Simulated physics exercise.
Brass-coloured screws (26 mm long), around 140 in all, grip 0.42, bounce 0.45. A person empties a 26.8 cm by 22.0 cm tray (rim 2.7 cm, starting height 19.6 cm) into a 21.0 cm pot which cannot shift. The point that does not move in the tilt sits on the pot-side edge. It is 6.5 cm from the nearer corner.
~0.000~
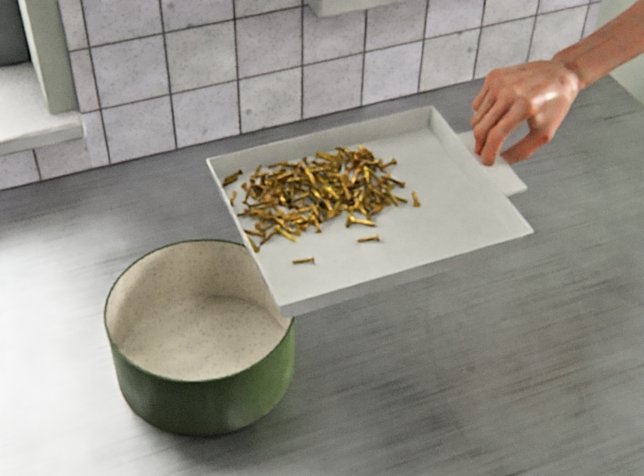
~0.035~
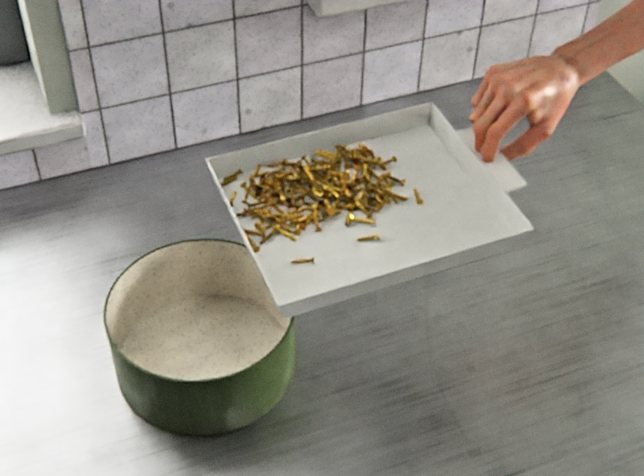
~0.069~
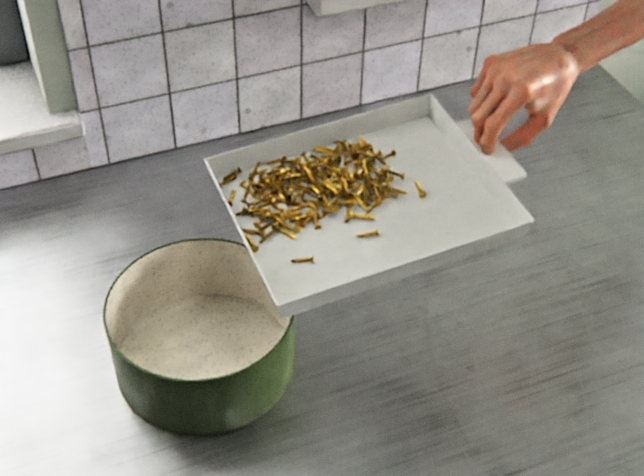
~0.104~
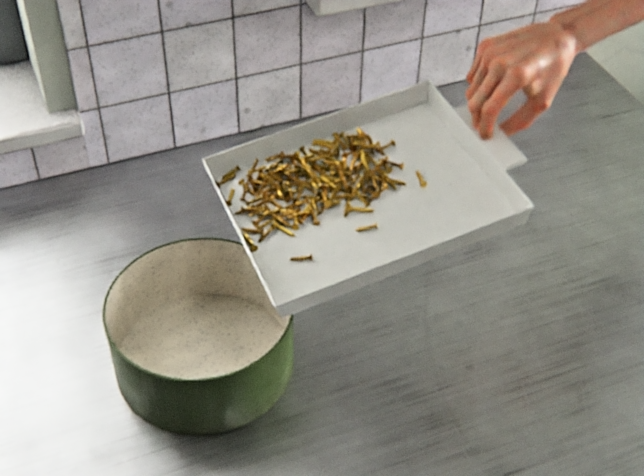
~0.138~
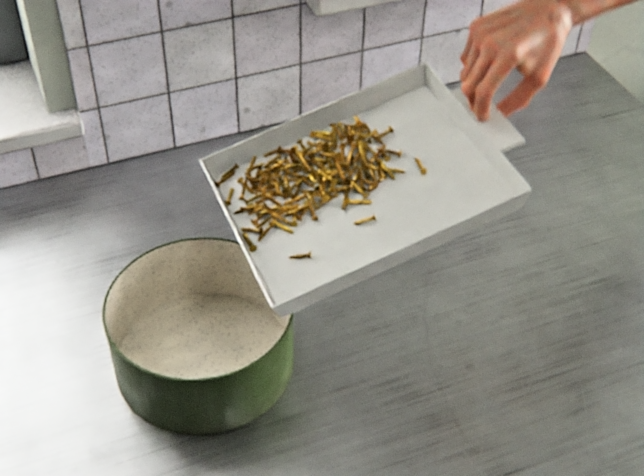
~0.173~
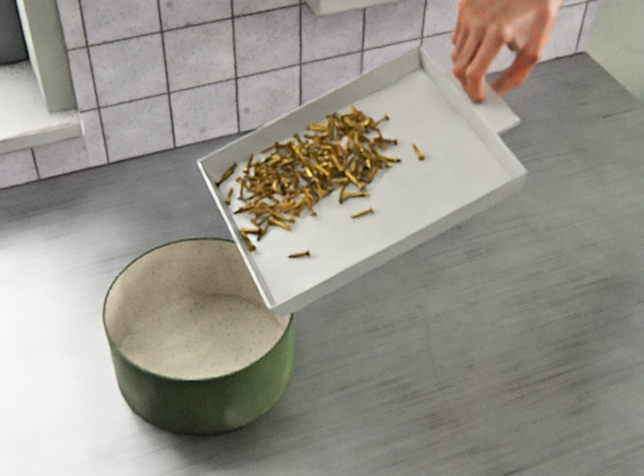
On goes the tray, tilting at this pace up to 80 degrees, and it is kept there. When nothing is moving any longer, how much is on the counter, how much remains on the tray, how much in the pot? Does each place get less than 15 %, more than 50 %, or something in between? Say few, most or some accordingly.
Counter: Few. Tray: Some. Pot: Most.
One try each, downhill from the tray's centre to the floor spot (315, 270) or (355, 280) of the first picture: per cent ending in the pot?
Estimate: Some 5 % and some 0 % respectively.
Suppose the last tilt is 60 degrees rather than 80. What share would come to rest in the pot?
Near 35 %, then.
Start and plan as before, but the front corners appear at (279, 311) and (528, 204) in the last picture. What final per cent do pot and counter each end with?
Final per cent - pot 0, counter 90.
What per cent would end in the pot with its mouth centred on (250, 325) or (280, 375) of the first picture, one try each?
Roughly 40 per cent, then 10 per cent.
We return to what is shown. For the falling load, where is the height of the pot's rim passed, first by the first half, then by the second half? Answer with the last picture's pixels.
The first half passes near (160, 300) and the second half near (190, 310).
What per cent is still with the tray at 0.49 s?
Some 100 per cent of the load.
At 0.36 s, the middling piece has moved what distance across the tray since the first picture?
I'd say close to 2 centimetres.
After 0.36 s, tilt 50 degrees; the tray holds 100 %, the pot 0 %.
After 0.49 s, tilt 72 degrees; the tray holds 100 %, the pot 0 %.
After 0.75 s, tilt 80 degrees; the tray holds 35 %, the pot 55 %.
At rest (1.8 s), counter 5 %, tray 25 %, pot 70 %.
